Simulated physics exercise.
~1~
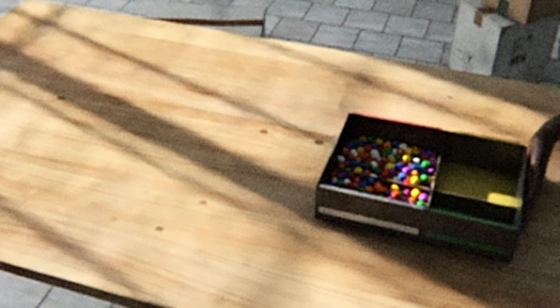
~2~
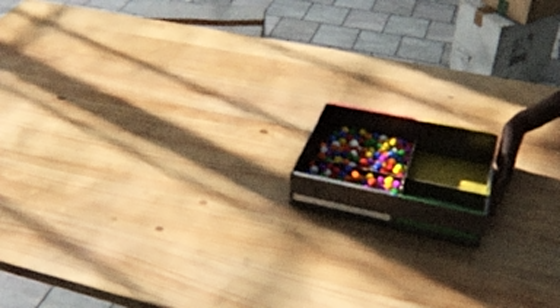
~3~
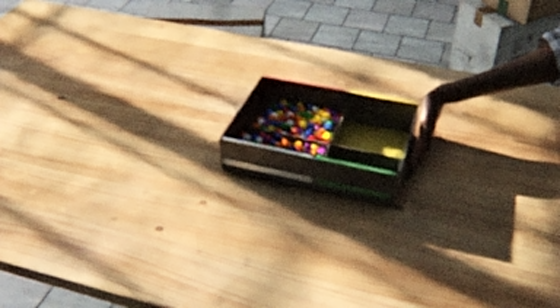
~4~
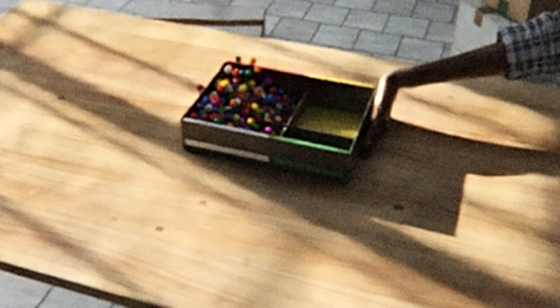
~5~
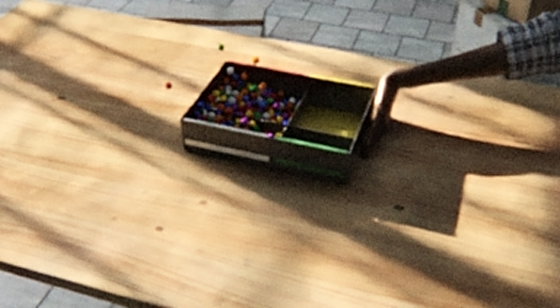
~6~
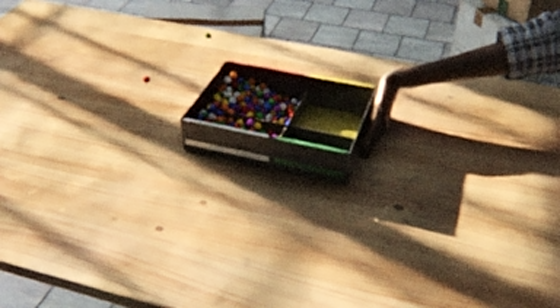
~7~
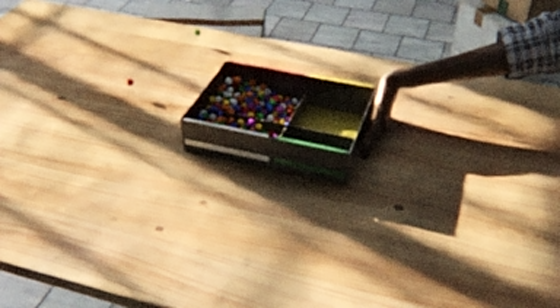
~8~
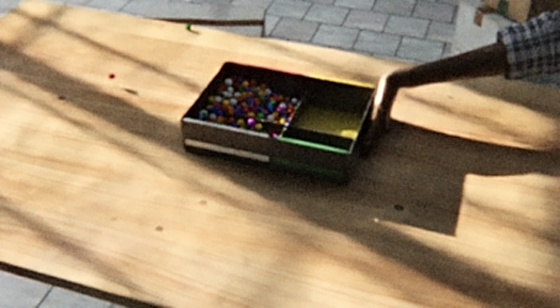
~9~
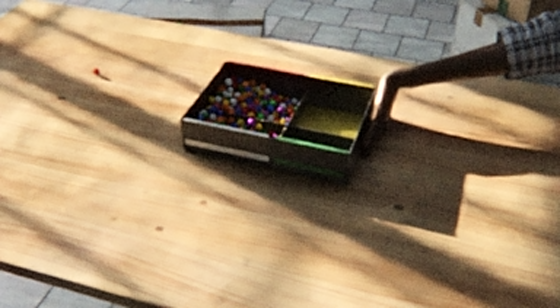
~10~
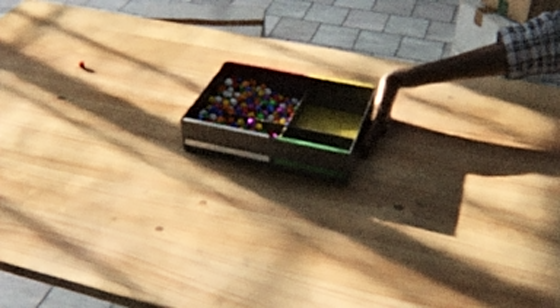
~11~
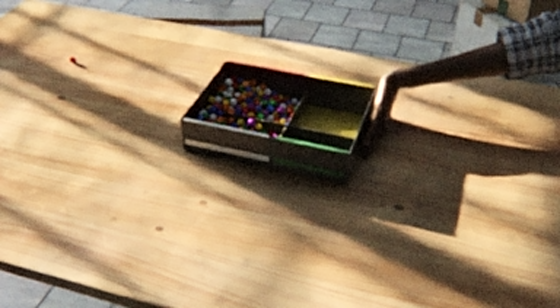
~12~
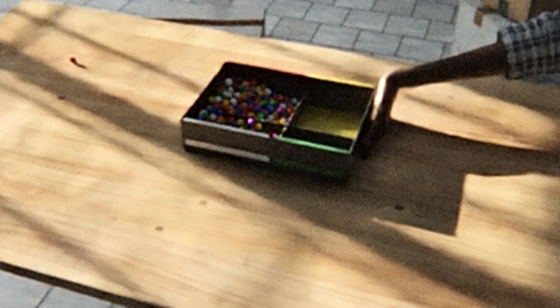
Tray of colourful marbles sliding left across a wooden table, pushed by a hand, stopping as a few marbles fly out leftward.
